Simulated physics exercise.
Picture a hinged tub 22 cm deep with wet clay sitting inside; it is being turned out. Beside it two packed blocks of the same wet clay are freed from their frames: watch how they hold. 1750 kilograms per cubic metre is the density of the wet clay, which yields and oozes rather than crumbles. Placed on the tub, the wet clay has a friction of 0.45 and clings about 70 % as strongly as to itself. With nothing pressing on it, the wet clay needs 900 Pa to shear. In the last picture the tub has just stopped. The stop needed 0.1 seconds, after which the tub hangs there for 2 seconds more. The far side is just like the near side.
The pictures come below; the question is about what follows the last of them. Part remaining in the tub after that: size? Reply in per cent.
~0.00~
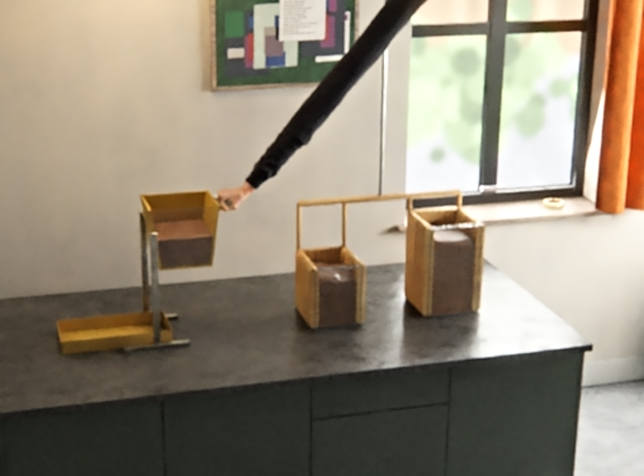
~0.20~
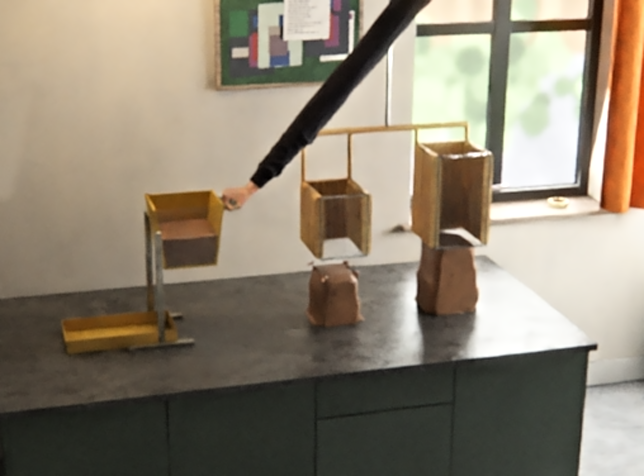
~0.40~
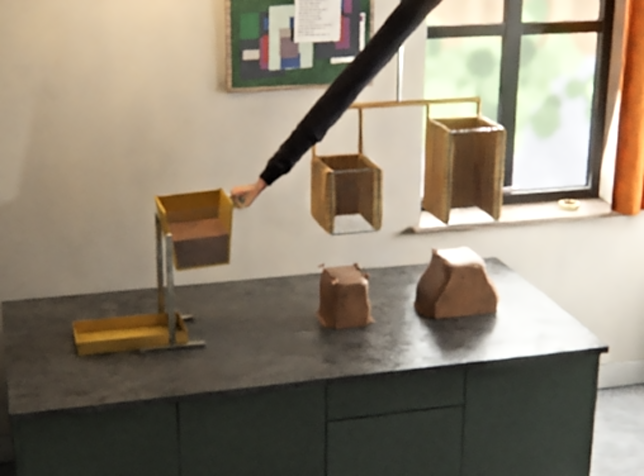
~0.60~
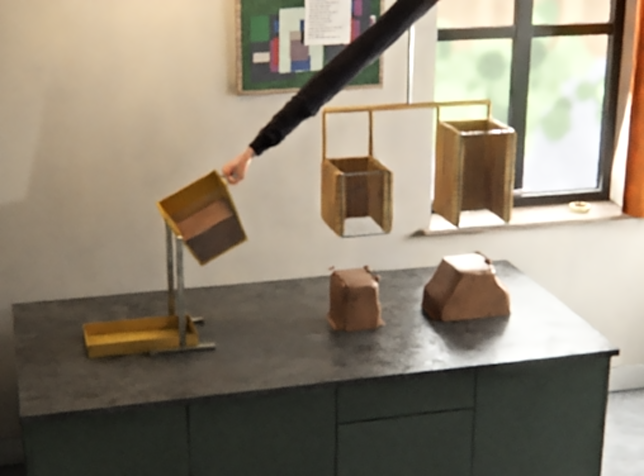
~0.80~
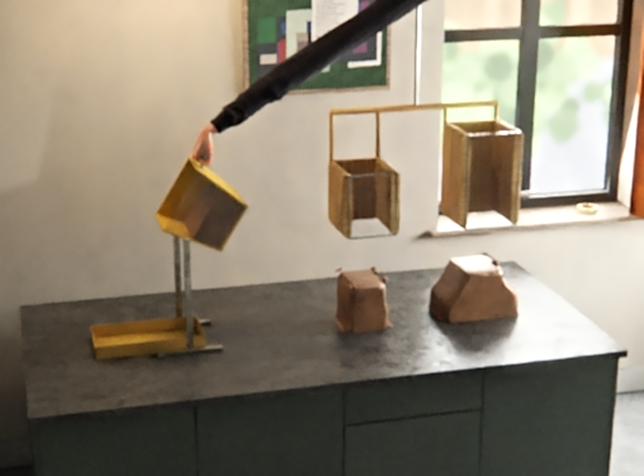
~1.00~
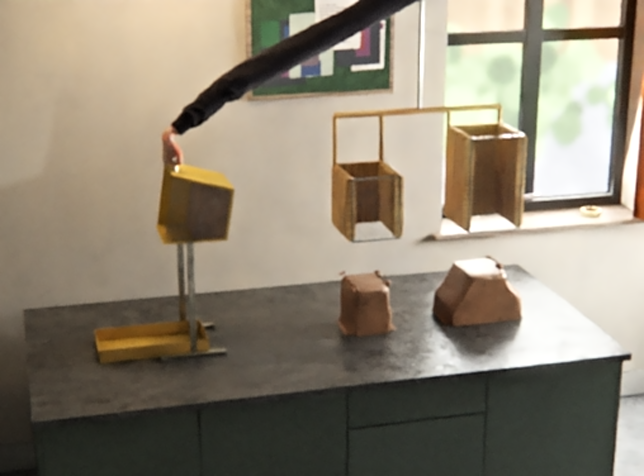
Close to 100 %.
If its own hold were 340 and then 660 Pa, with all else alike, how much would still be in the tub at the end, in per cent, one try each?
It'd be some 100 percent the first time and some 100 percent the second.
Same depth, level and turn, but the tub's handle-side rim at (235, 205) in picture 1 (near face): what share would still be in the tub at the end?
The tub would end up holding some 100 % of it.
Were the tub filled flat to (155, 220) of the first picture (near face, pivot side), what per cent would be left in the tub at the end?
It would come to roughly 100 percent.
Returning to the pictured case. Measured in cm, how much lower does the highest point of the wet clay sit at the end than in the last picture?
0 cm or so.
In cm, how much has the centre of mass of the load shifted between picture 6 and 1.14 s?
Roughly 0 cm.
After 1.14 s, the tub is at 81 degrees and holds 100 %.
After 1.31 s, the tub is at 81 degrees and holds 100 %.
After 1.48 s, the tub is at 81 degrees and holds 100 %.
After 1.65 s, the tub is at 81 degrees and holds 100 %.
After 3.00 s, the tub is at 81 degrees and holds 100 %.
